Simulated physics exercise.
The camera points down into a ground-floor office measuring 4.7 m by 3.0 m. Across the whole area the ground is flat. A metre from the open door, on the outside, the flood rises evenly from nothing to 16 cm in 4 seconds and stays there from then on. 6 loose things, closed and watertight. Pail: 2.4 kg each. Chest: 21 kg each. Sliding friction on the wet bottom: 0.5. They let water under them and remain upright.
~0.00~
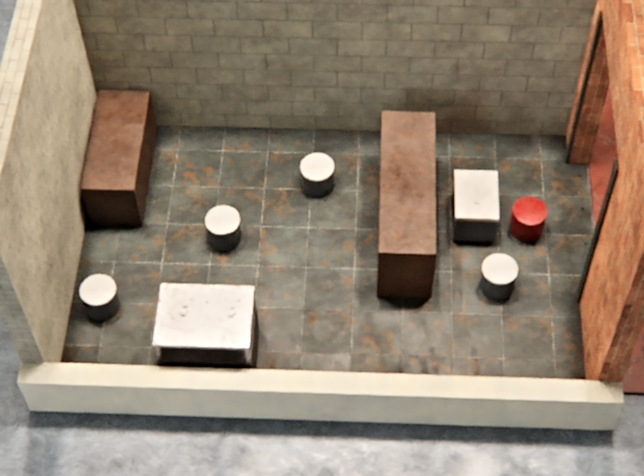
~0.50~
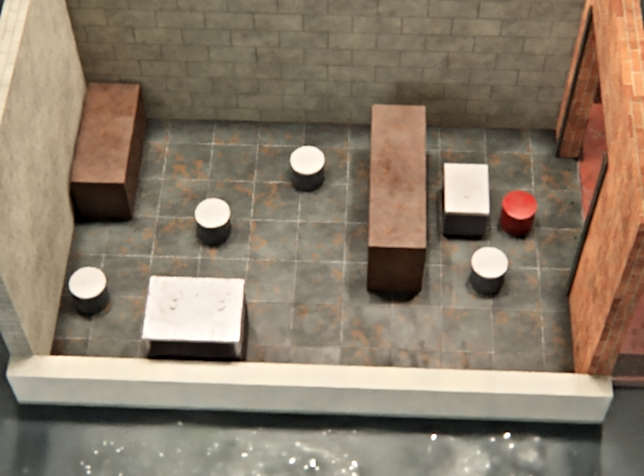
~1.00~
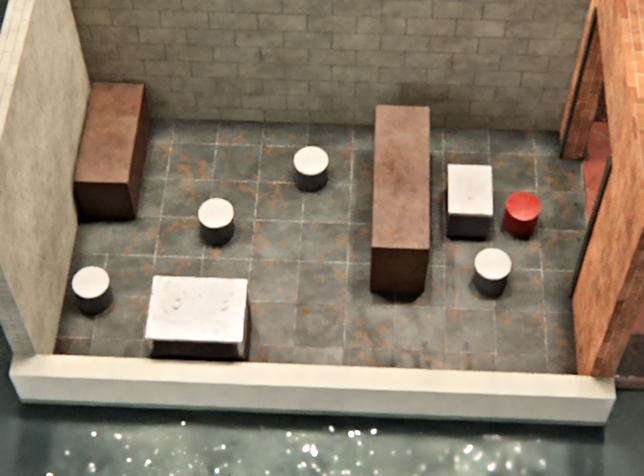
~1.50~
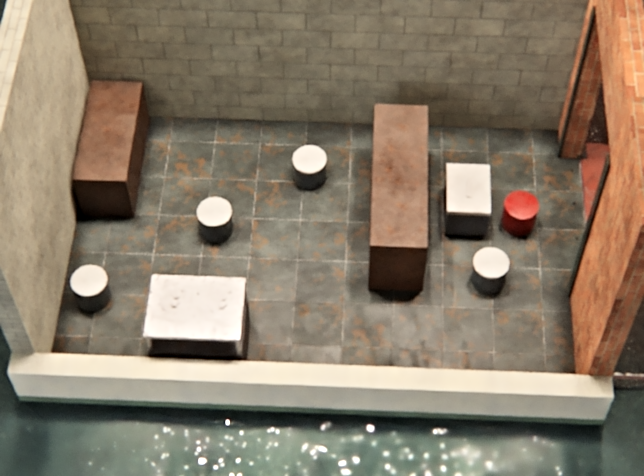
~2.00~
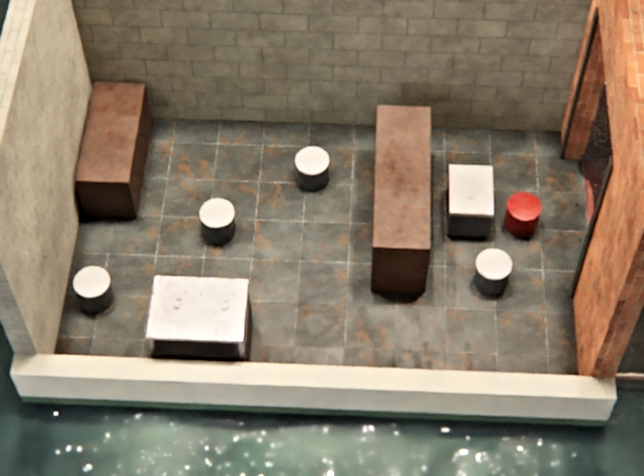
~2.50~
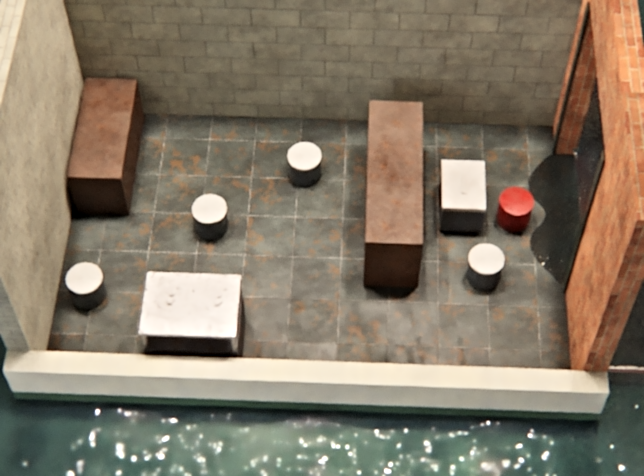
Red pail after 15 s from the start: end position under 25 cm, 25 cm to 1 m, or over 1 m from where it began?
Over 1 m.
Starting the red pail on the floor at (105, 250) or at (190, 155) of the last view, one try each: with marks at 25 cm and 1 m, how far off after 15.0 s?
The first start leaves it slightly displaced, the second leaves it well away.
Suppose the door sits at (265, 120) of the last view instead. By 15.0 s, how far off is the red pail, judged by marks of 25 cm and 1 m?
By then the red pail has been carried a long way.
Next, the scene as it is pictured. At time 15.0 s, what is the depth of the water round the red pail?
Roughly 9 cm deep.
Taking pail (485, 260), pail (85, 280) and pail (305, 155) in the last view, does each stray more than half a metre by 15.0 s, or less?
The first is higher, the second higher and the third lower.
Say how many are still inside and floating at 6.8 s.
At that instant the tally stands at 3.
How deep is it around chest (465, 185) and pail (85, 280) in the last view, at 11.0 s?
Roughly 15 and 7 cm.
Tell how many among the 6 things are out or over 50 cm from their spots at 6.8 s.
The number I get is 2.
After 3.5 s the red pail is near (502, 200), 0.1 m from its start, afloat; 1 afloat.
After 6.8 s the red pail is near (264, 302), 2.6 m from its start, afloat; 3 afloat.
After 11.0 s the red pail is near (340, 181), 1.7 m from its start, afloat; 6 afloat.
After 15.0 s the red pail is near (325, 283), 2.0 m from its start, afloat; 6 afloat.
